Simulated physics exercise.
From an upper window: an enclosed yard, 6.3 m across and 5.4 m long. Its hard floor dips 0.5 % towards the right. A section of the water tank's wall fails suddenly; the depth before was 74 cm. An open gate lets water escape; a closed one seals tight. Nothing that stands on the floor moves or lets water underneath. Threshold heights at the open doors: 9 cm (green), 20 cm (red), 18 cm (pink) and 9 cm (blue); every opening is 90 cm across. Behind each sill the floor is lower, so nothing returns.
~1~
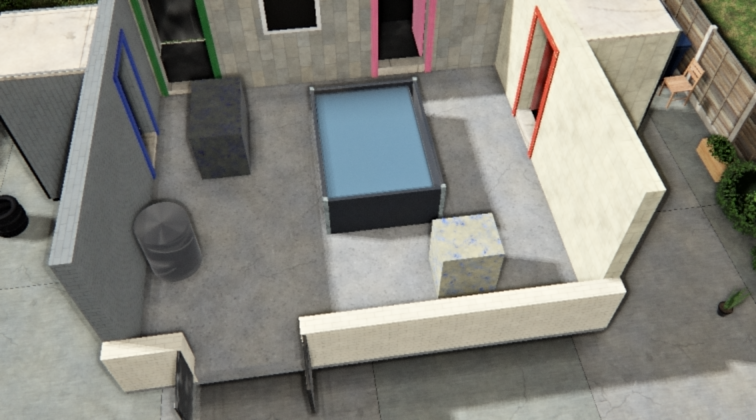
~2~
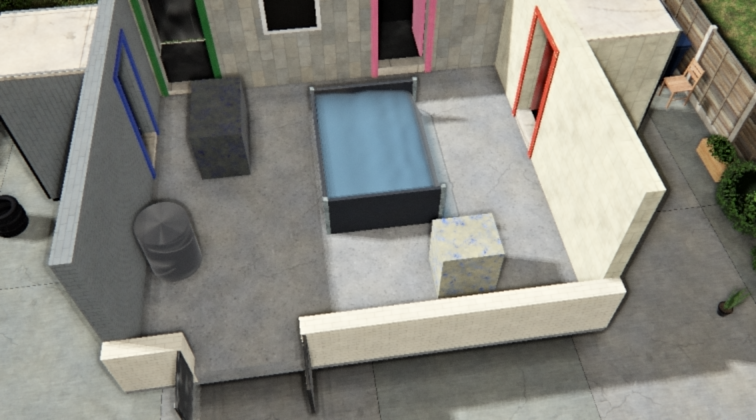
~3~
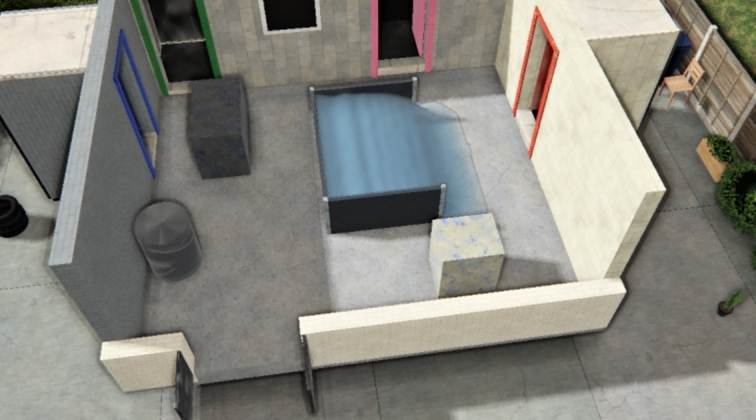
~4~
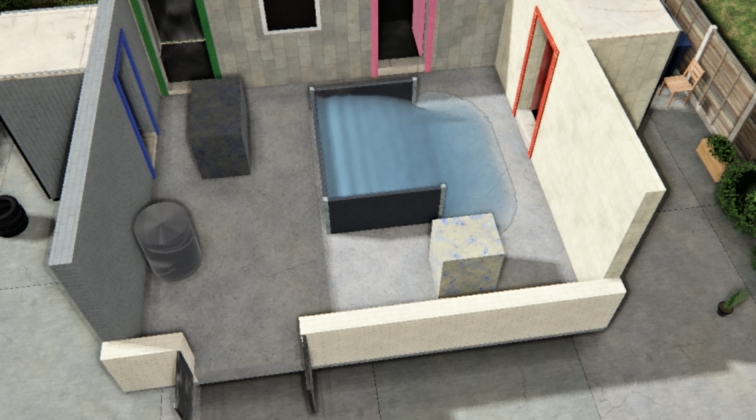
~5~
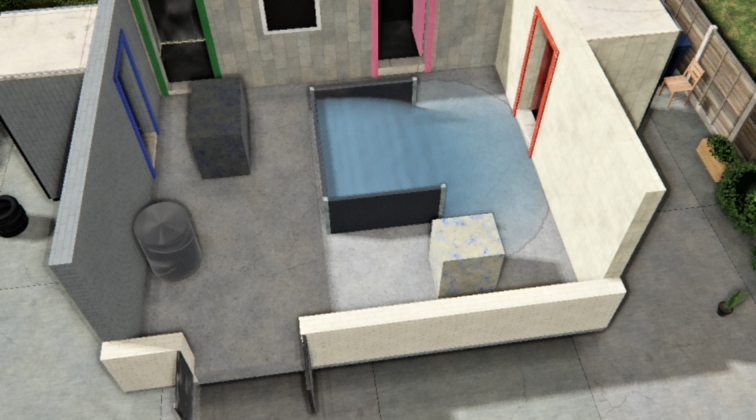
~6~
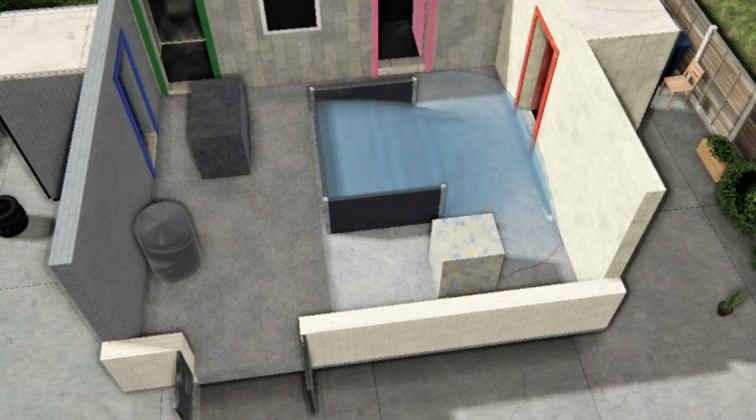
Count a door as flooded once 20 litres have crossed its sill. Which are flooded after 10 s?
The water let in: At the green door it passes the limit; at the red door it goes over the limit; at the pink door it keeps below the limit; at the blue door it stays under the limit.
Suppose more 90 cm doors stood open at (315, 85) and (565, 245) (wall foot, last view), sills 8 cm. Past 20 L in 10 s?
In that order: Not over, past it.
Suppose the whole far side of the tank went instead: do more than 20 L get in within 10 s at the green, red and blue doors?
Against that limit: Green past it, red not over, blue above.
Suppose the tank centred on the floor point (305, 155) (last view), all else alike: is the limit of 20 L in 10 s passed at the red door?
Against that limit: Red over.
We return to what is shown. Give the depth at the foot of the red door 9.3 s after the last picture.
Roughly 13.0 cm deep.
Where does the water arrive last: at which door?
It is the blue one.
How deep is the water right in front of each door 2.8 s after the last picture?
In cm: Green 1, red 19, pink 16, blue 0.
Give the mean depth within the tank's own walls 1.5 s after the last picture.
About 17 cm.
Then, 0.7 s after the last picture water covers 30 % of the floor and is deepest (50 cm) near (533, 168); green door not reached, red door 49 cm at the sill, 113 L in, pink door 2 cm at the sill, 0 L in, blue door not reached.
Then, 1.5 s after the last picture water covers 35 % of the floor and is deepest (46 cm) near (495, 71); green door not reached, red door 36 cm at the sill, 242 L in, pink door 12 cm at the sill, 0 L in, blue door not reached.
Then, 2.8 s after the last picture water covers 65 % of the floor and is deepest (30 cm) near (586, 307); green door not reached, red door 19 cm at the sill, 284 L in, pink door 16 cm at the sill, 0 L in, blue door not reached.
Then, 5.3 s after the last picture water covers 95 % of the floor and is deepest (20 cm) near (161, 102); green door 12 cm at the sill, 28 L in, red door 14 cm at the sill, 285 L in, pink door 9 cm at the sill, 0 L in, blue door 8 cm at the sill, 0 L in.
Then, 9.3 s after the last picture water covers 95 % of the floor and is deepest (14 cm) near (504, 147); green door 8 cm at the sill, 48 L in, red door 13 cm at the sill, 285 L in, pink door 8 cm at the sill, 0 L in, blue door 6 cm at the sill, 1 L in.
